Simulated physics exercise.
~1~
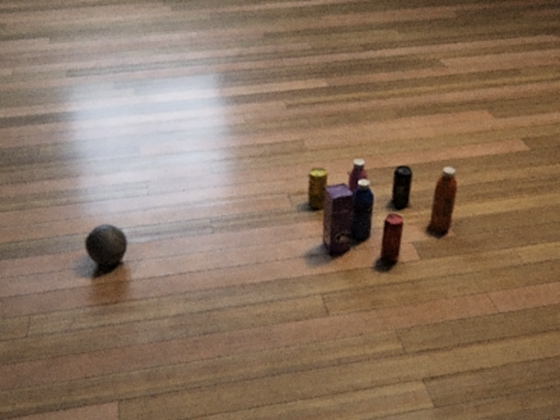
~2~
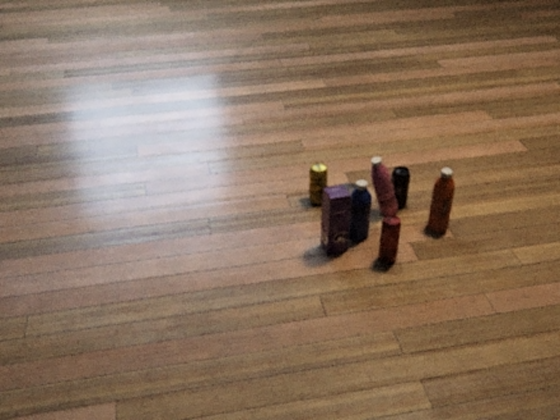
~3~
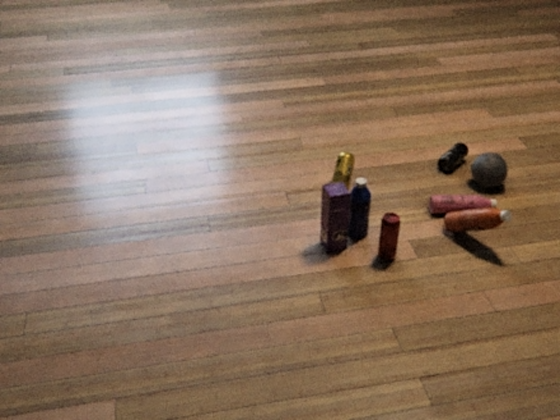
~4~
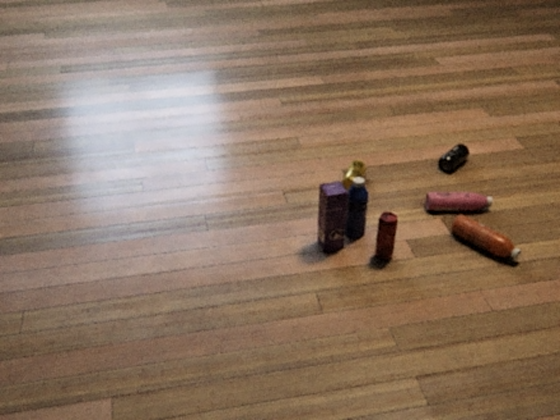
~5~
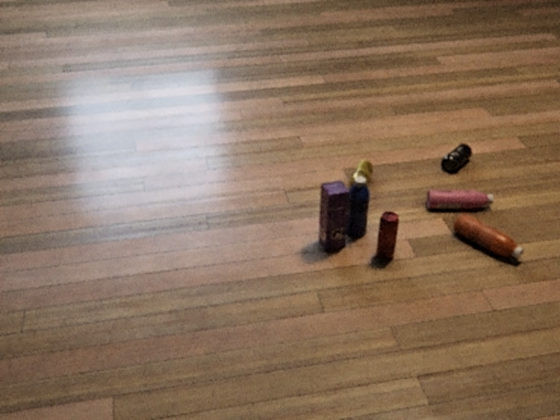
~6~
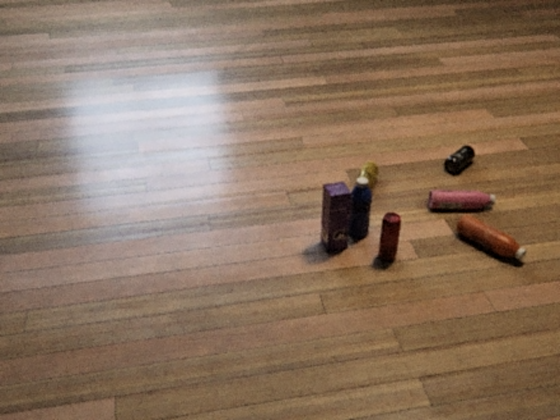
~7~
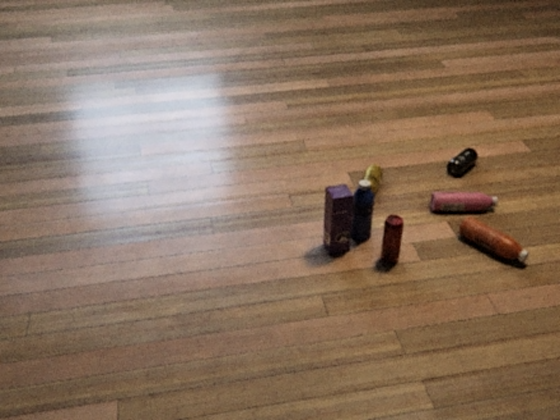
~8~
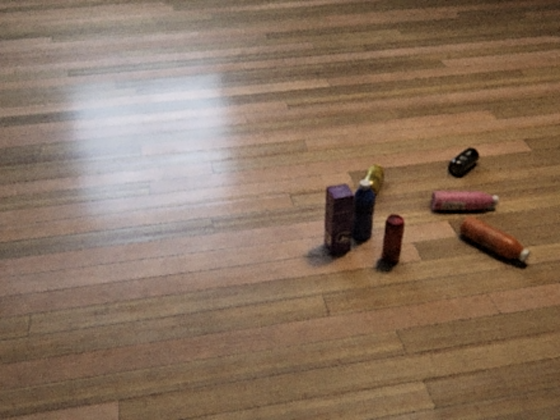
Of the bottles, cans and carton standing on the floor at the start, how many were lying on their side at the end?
Four of them were lying on their side at the end, namely the black can, the yellow can, the orange bottle and the pink bottle.
